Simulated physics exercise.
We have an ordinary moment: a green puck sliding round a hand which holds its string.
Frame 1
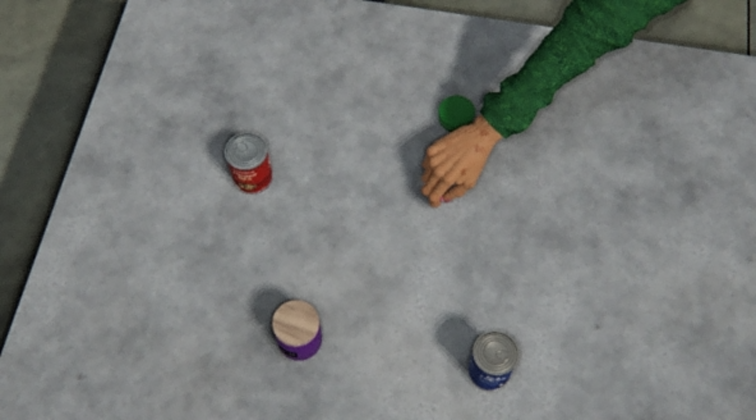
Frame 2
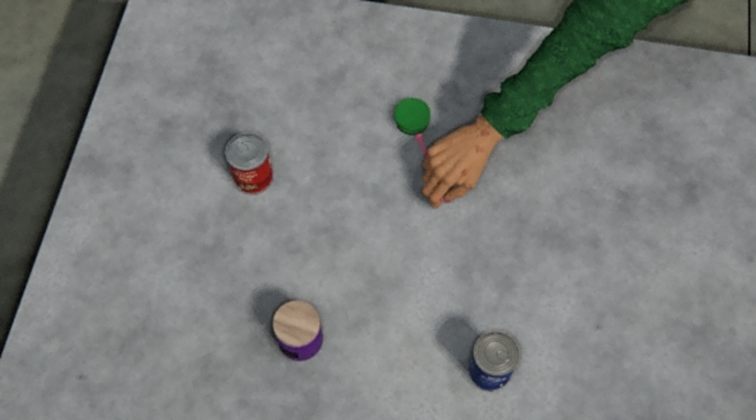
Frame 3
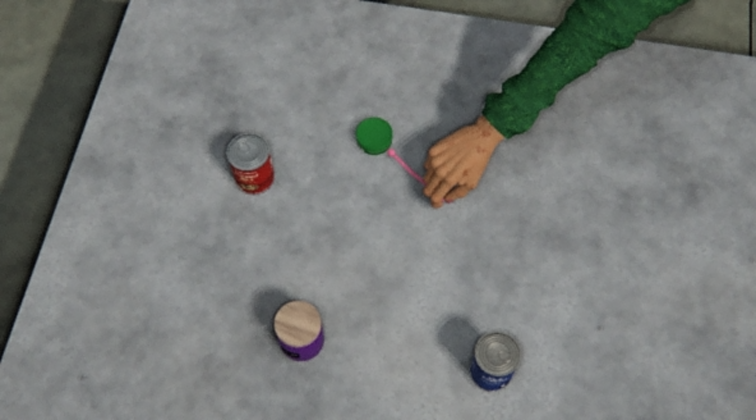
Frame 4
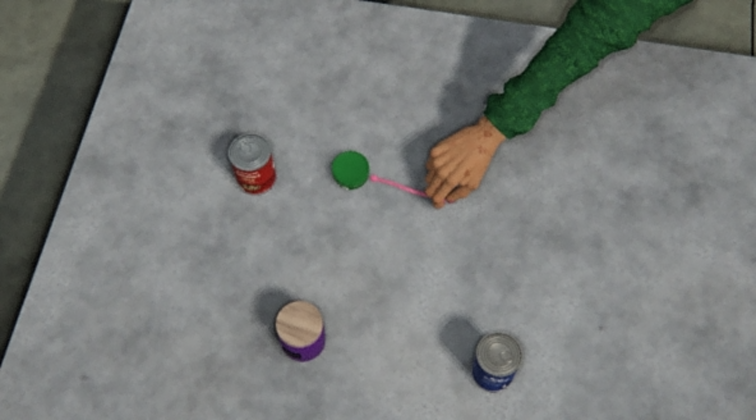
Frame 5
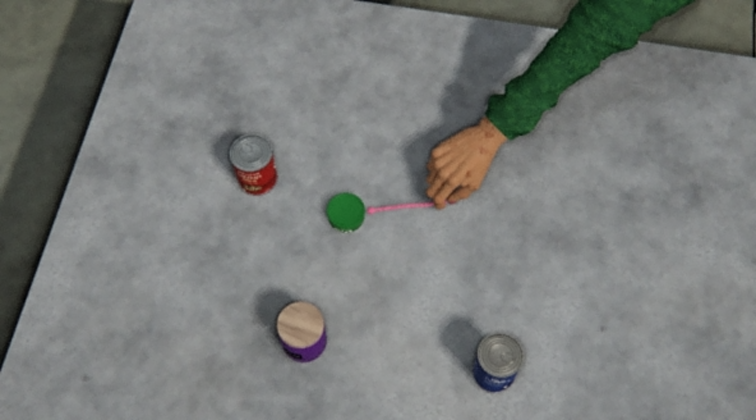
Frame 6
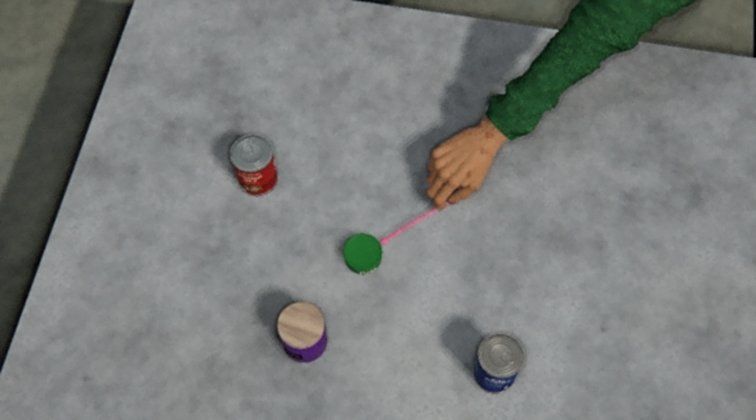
We see a hand in a green sleeve holding a pink string as a green puck on it swings anticlockwise, passing left of the hand and then curving below it, while a red tin, blue tin and purple jar stand around.
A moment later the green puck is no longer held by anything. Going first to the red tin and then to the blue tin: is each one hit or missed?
First to last, the red tin is missed, the blue tin is hit.
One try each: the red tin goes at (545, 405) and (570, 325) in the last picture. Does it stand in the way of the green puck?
In the first case it is struck; in the second case it stays untouched.
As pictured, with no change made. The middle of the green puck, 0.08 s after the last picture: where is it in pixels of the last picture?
Near (429, 319).
Then, 0.08 s later than the last view, puck near (429, 319).
Then, 0.20 s later than the last view, puck near (469, 372); blue tin pushed aside.
Finally, puck near (474, 387); blue tin pushed aside. The red tin stays untouched and the blue tin gets hit.
